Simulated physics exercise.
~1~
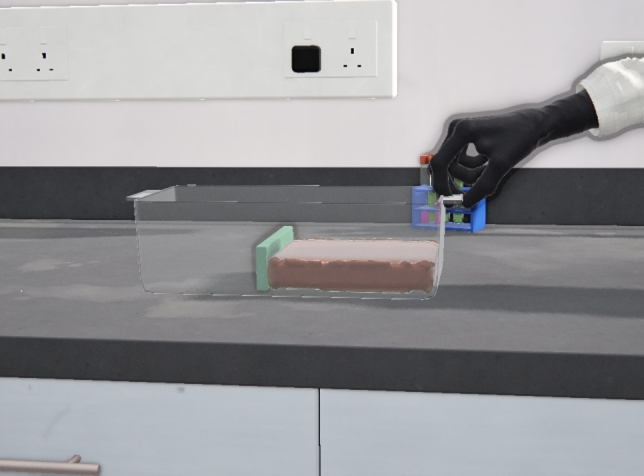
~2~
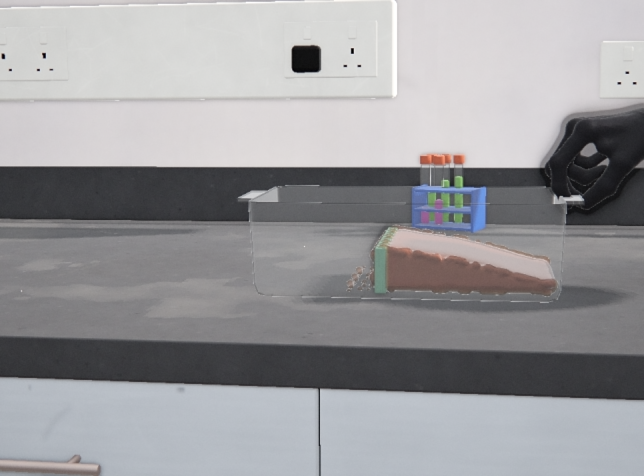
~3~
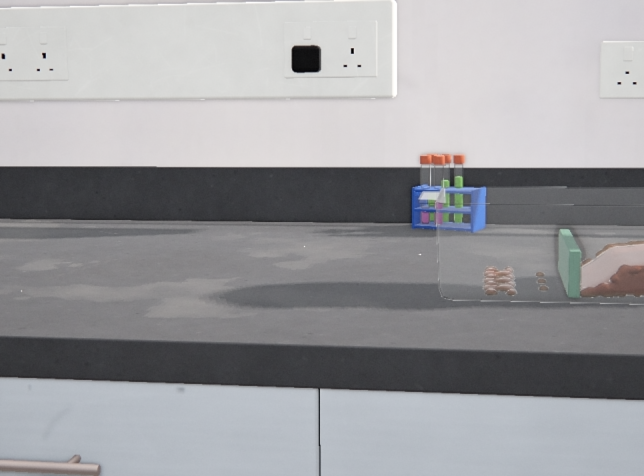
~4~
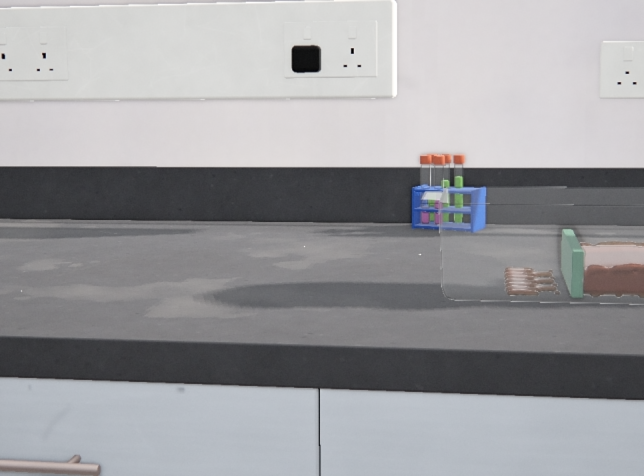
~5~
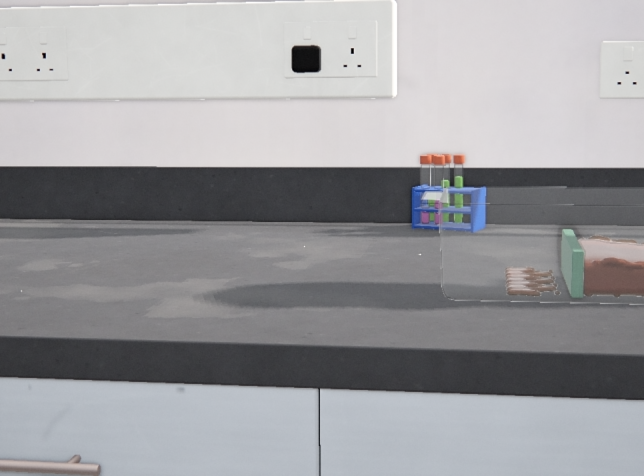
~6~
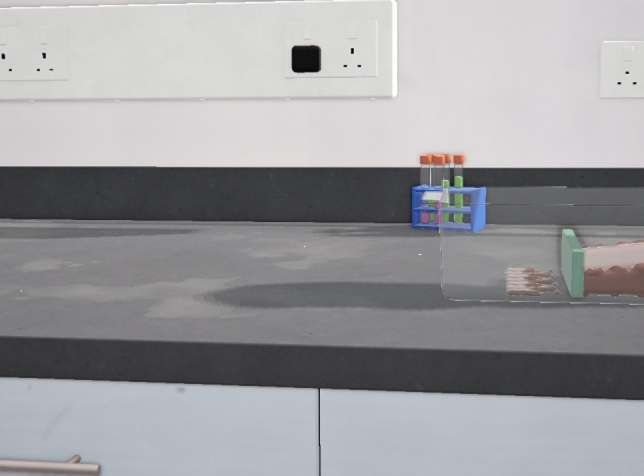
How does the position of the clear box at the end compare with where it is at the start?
At the start the whole box is in view around the middle of the counter, with its right end in front of the blue rack. By the end it is much farther right, with its right part out of view.
